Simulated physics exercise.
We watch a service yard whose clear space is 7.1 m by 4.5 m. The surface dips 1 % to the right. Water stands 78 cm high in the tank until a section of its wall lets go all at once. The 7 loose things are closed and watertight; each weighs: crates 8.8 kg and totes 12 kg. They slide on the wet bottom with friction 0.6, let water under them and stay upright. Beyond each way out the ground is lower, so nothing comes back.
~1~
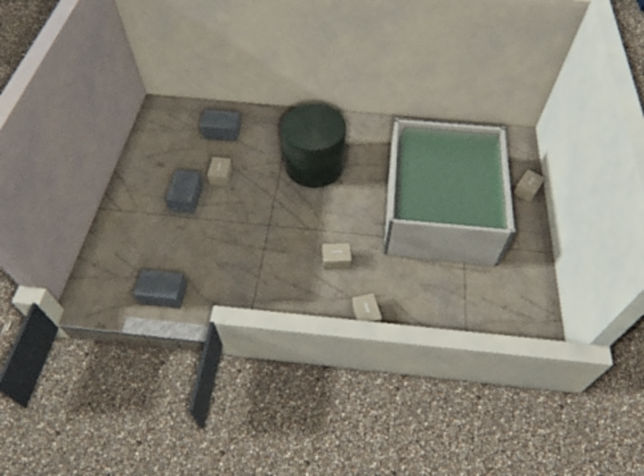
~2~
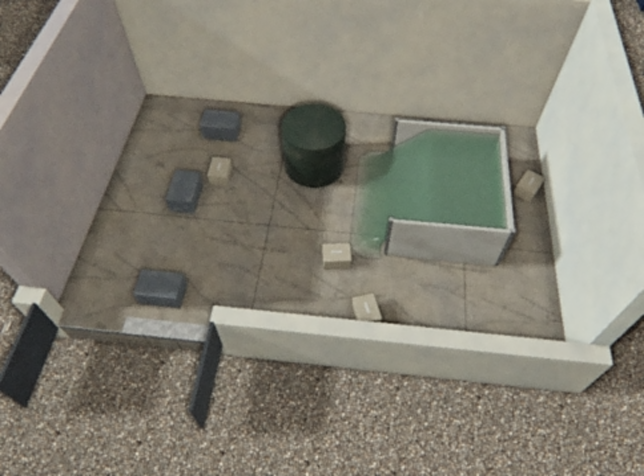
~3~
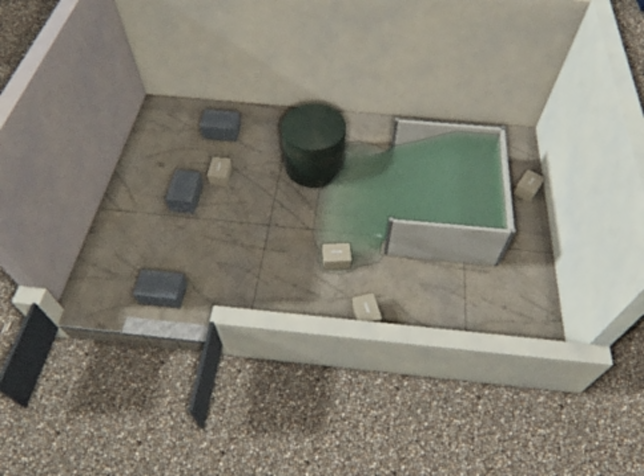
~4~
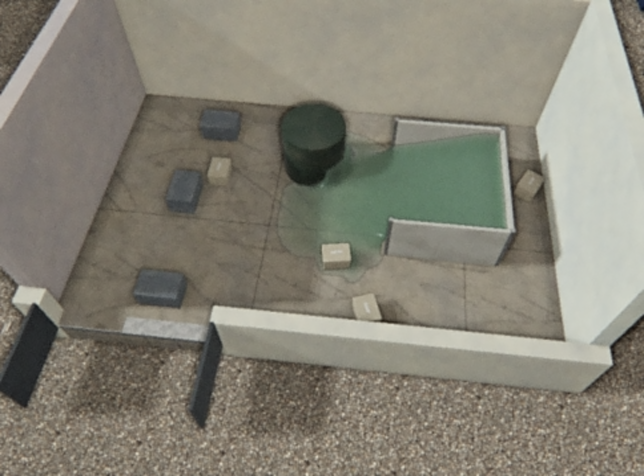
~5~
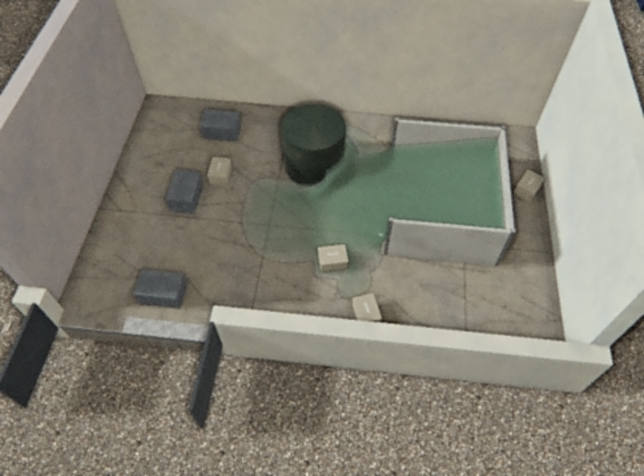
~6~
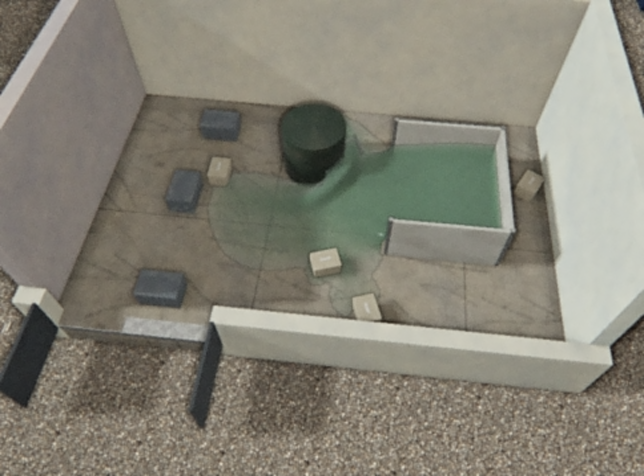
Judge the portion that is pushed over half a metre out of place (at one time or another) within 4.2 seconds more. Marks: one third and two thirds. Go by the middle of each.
It is two thirds or above.
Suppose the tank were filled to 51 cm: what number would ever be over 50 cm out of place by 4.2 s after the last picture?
In that case 4 of them.
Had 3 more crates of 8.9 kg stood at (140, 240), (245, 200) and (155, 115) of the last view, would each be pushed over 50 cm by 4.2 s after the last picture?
In that order: Over, over, past it.
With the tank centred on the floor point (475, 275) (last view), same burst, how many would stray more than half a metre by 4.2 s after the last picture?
In that case 6 of them.
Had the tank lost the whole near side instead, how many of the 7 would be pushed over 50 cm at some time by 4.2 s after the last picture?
Then 4.
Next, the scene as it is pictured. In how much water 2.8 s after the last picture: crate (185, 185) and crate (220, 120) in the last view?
About 14 and 6 cm.
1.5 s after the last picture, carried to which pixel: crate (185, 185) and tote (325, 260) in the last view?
Near (112, 162) and (256, 311).
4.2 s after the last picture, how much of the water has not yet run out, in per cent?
About 78 per cent.
Then, 0.4 s after the last picture 1 of 7 are over 50 cm from their spots; 0 afloat.
Then, 1.5 s after the last picture 4 of 7 are over 50 cm from their spots; 2 afloat.
Then, 2.8 s after the last picture 5 of 7 are over 50 cm from their spots; 3 afloat.
Then, 4.2 s after the last picture 5 of 7 are over 50 cm from their spots, and 5 have been at some point; 2 afloat.
